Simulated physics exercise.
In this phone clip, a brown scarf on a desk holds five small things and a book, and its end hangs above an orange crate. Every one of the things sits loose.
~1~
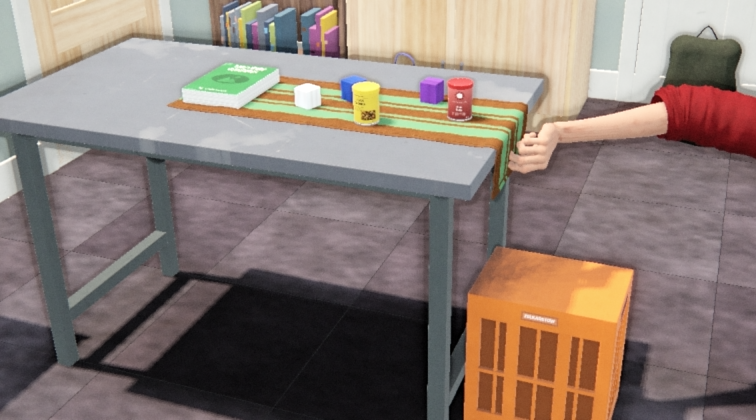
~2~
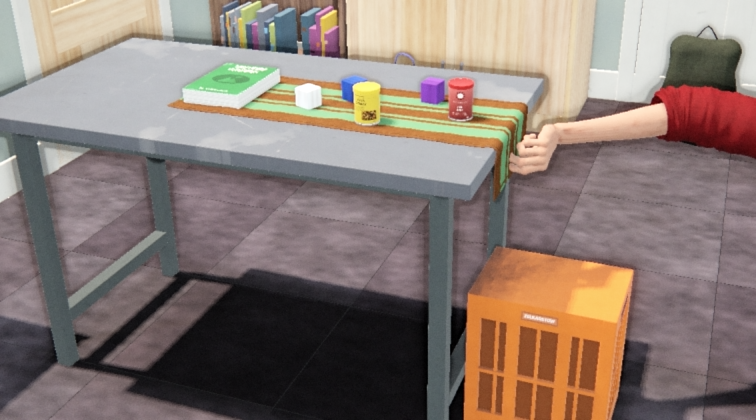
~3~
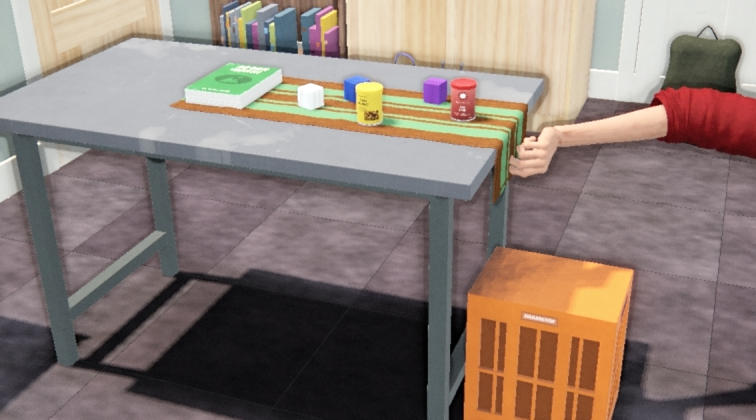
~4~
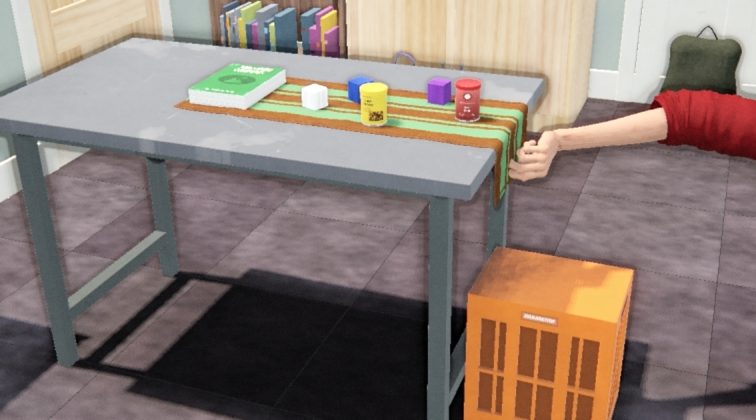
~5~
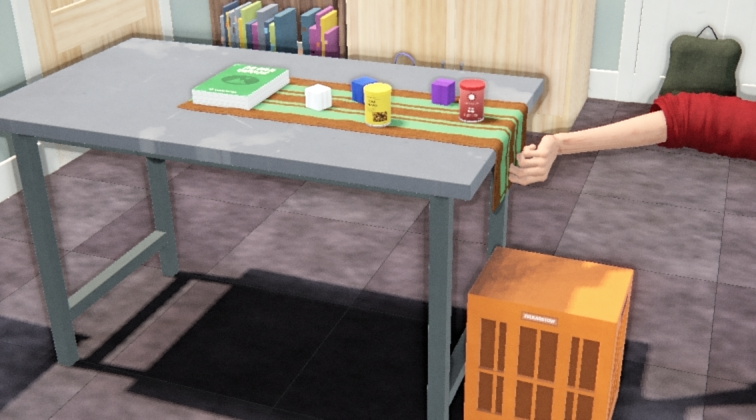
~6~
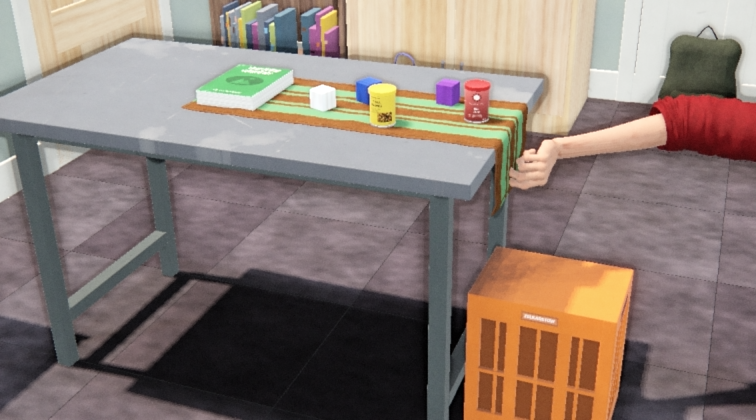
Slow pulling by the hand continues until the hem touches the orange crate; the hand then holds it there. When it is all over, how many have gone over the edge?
My guess is it ends up with two missing from the top.
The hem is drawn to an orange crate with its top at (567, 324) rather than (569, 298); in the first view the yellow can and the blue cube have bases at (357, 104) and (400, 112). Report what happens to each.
As for the yellow can, it stays in place; as for the blue cube, it leaves the top.
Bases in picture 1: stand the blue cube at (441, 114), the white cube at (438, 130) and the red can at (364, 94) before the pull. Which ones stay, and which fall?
The blue cube? It tips off. The white cube tips off, and the red can stays where it is.
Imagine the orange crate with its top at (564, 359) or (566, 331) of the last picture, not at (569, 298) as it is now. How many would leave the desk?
If so, 4 and 3.
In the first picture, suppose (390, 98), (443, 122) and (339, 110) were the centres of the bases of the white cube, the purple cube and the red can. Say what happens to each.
White cube safe, purple cube lost, red can safe.
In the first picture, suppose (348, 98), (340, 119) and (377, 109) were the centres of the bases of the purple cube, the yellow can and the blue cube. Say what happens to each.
Purple cube stays, yellow can stays, blue cube stays.
Soon after, hem near (509, 243); red can gone.
After that, hem on the crate; red can and purple cube gone.
In the end, hem on the crate; red can and purple cube gone. It carries off two.
